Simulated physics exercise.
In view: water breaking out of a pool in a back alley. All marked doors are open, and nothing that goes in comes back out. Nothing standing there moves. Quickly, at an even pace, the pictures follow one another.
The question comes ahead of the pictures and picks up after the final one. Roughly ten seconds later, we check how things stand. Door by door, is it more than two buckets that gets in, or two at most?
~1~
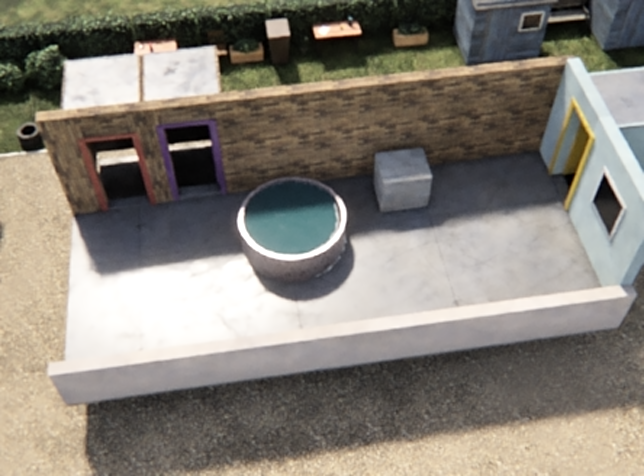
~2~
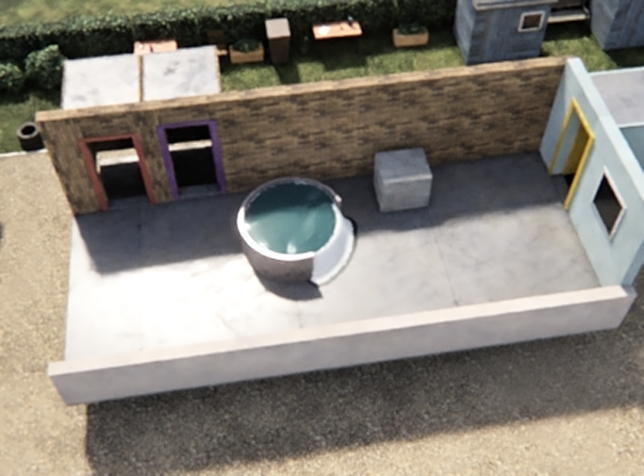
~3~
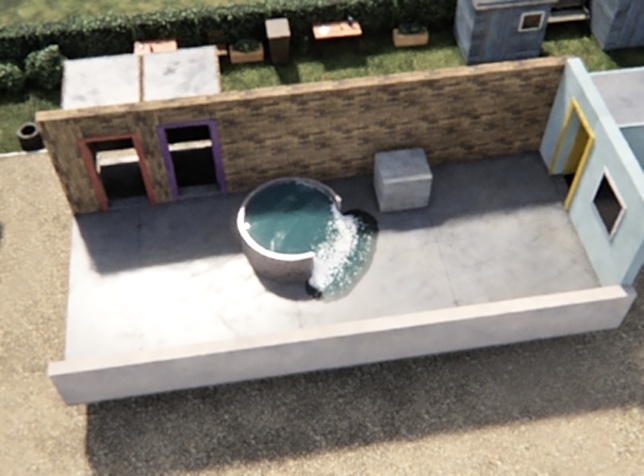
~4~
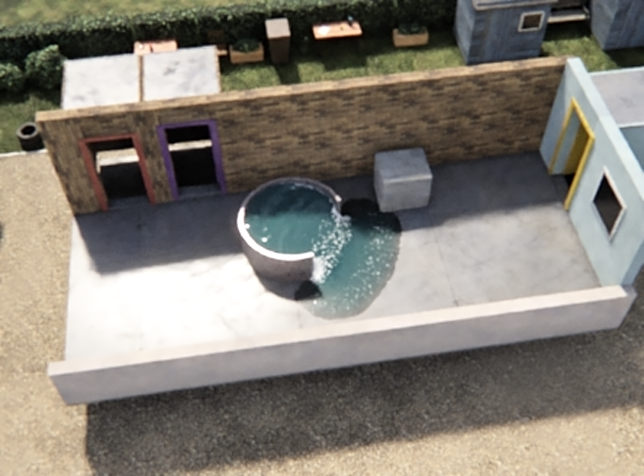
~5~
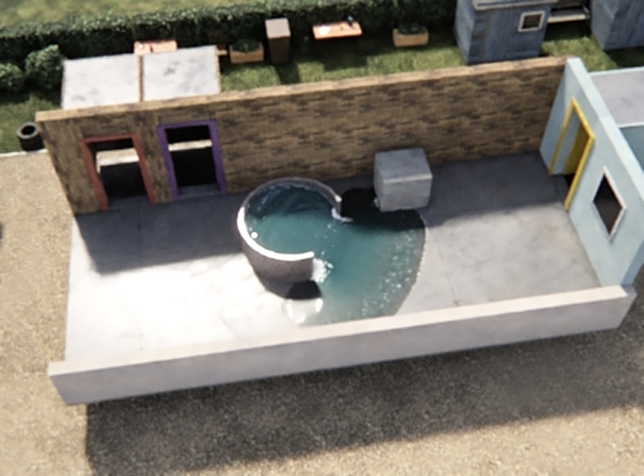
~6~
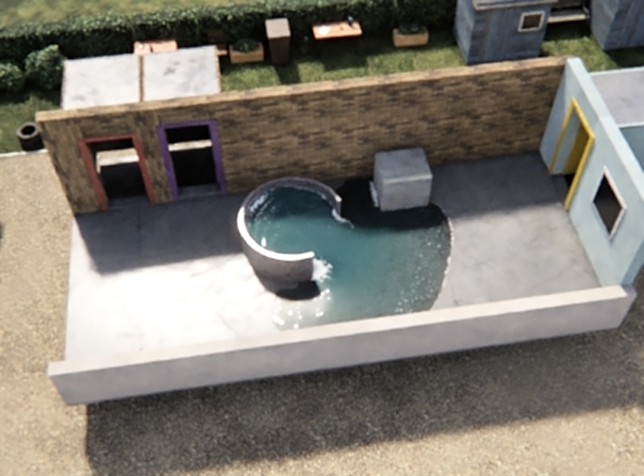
In the end the purple door counts as not over. The red door counts as not over. The yellow door counts as over.
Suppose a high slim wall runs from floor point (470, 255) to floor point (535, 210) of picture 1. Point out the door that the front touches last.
Answer - the door marked red.
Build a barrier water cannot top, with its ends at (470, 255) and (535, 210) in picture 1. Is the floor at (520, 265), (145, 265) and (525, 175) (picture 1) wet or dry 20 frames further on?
Taking the points in order - wetted, unwetted, wetted.
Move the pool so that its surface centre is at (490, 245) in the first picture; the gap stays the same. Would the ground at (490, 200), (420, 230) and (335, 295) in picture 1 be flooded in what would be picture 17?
Going through the three places: In the spill, out of reach, out of reach.
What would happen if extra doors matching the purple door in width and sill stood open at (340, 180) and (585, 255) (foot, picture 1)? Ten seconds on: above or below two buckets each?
Well, the first one doesn't reach it and the other one overshoots.
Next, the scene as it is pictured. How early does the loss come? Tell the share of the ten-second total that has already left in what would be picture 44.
It works out at roughly 30 per cent.
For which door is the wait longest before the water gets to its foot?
I'd say the one in red.
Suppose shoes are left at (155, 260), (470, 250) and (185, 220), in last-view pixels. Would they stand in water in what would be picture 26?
First spot spared, second spot submerged, third spot spared.
A moment on, water covers 35 % of the floor; the purple door not reached, the red door not reached, the yellow door not reached.
Next, water covers 50 % of the floor; the purple door not reached, the red door not reached, the yellow door wet at the sill, nothing in.
Then, water covers 60 % of the floor; the purple door not reached, the red door not reached, the yellow door over two buckets in.
Later, water covers 70 % of the floor; the purple door wet at the sill, nothing in, the red door not reached, the yellow door over two buckets in.
In the end, water covers 85 % of the floor; the purple door wet at the sill, nothing in, the red door wet at the sill, nothing in, the yellow door over two buckets in.
